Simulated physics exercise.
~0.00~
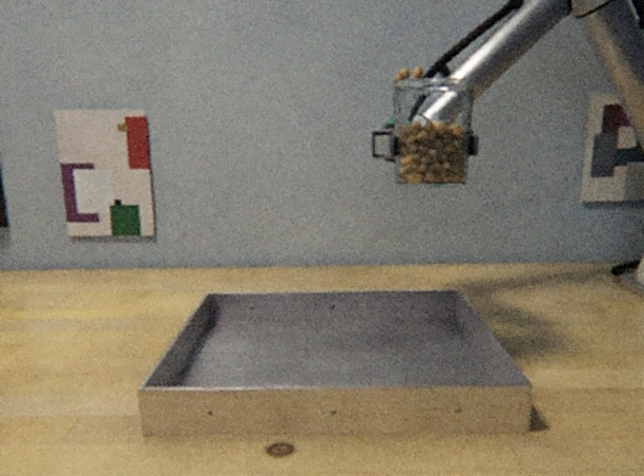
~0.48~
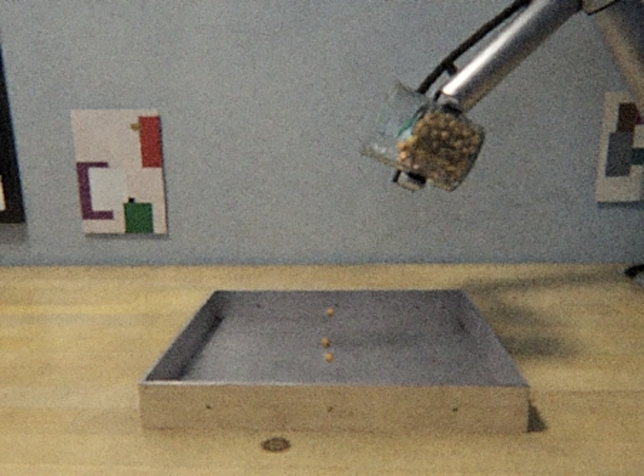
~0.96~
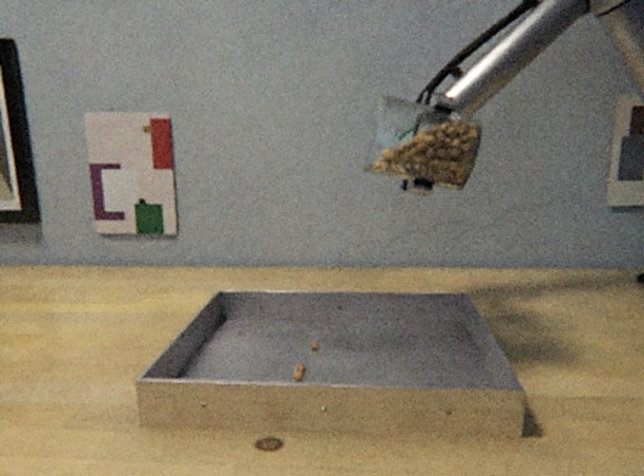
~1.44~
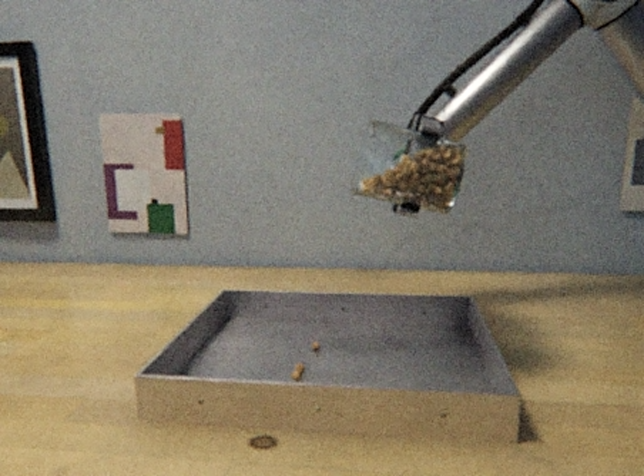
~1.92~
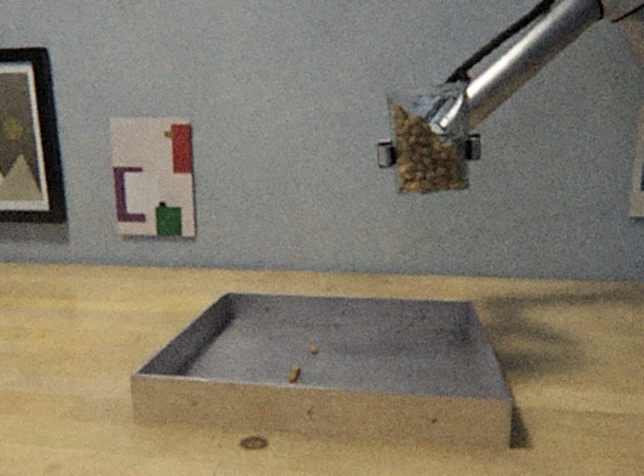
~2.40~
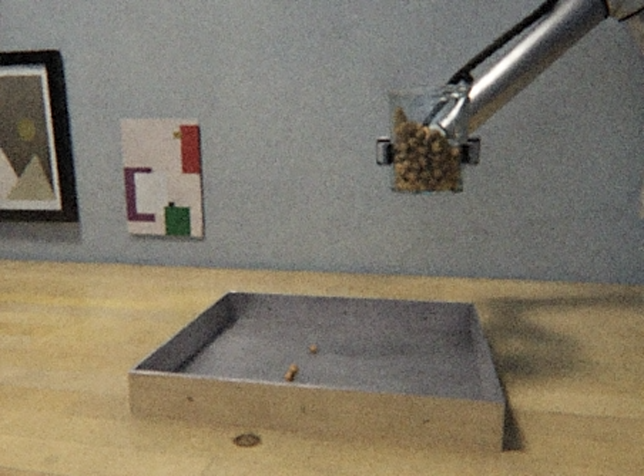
The footage shows a robot arm tipping a clear cup of dried chickpeas above a shallow grey tray on a wooden table, dropping a few pieces, then rocking the tilted cup before returning it upright, still well filled, with only a little material lying in the tray.
